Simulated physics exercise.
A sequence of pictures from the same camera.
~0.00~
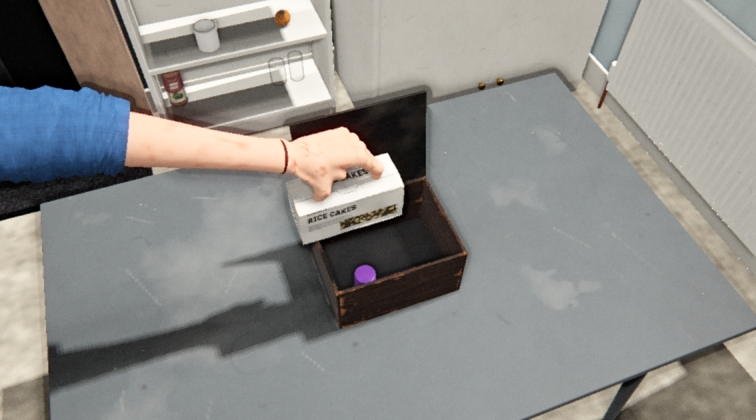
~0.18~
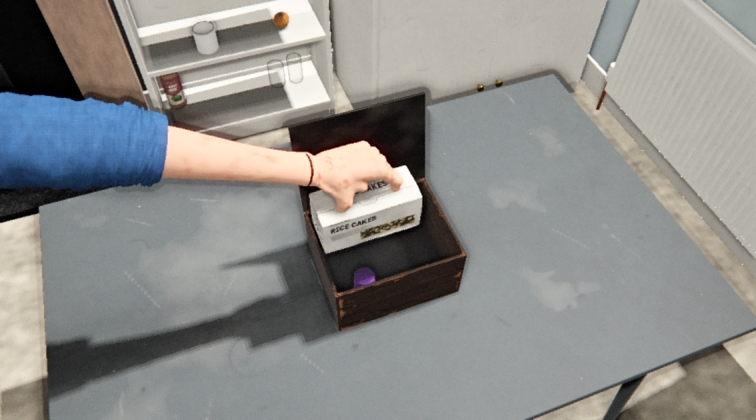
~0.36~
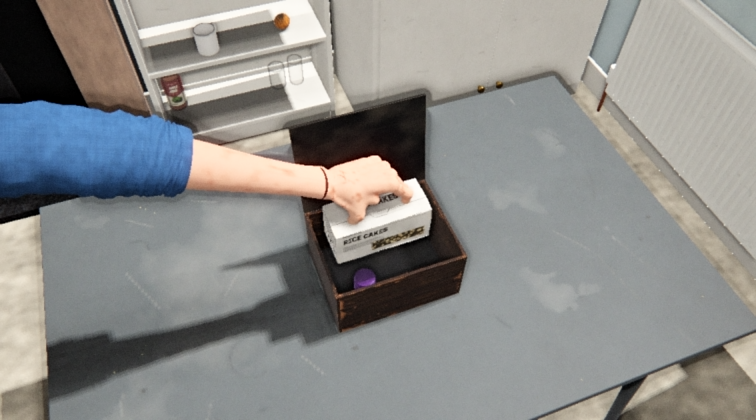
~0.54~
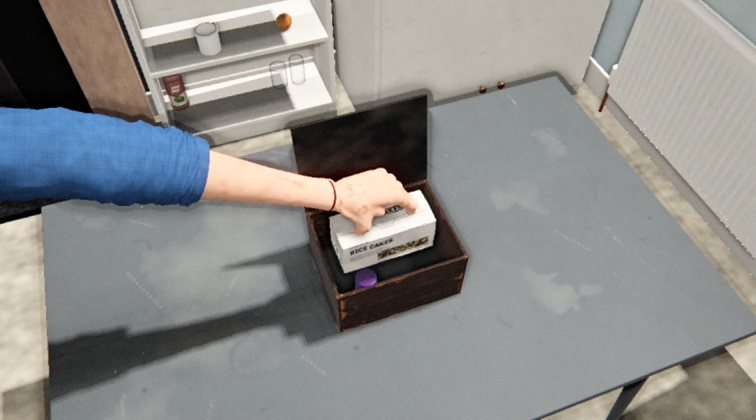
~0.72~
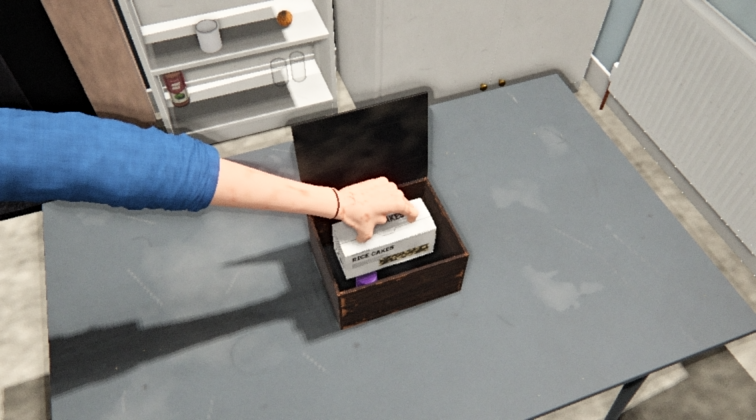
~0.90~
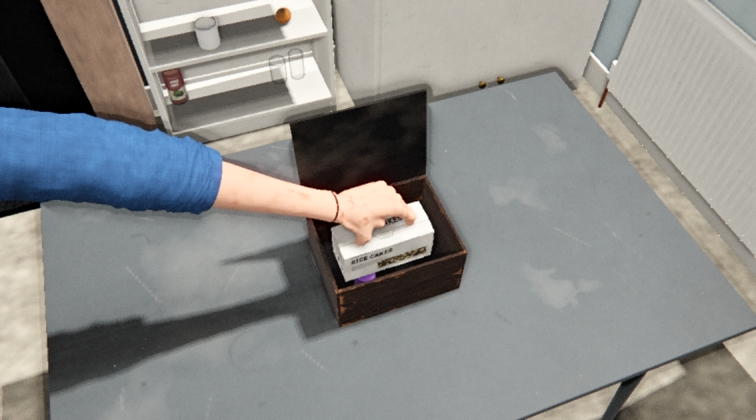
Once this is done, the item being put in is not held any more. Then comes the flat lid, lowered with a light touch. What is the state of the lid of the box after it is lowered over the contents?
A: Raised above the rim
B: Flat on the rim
B.
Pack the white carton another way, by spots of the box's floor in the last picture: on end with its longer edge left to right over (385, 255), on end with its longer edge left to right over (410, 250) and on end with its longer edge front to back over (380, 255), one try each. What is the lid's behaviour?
The lid is kept from lowering the first try, is kept from lowering the second try and is kept from lowering the third try.
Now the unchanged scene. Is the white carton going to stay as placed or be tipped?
Simply put, it gets tilted.
Around 1.40 s, white carton on its side near (363, 248).
Around 2.40 s, lid 66° above the rim; white carton on its side near (364, 249).
Around 3.00 s, lid 16° above the rim; white carton on its side near (364, 249).
Finally (3.9 s), lid shut; down or leaning hard in the box, white carton; purple shaker still in place. Final places as the last picture's camera would see them, white carton near (364, 249).
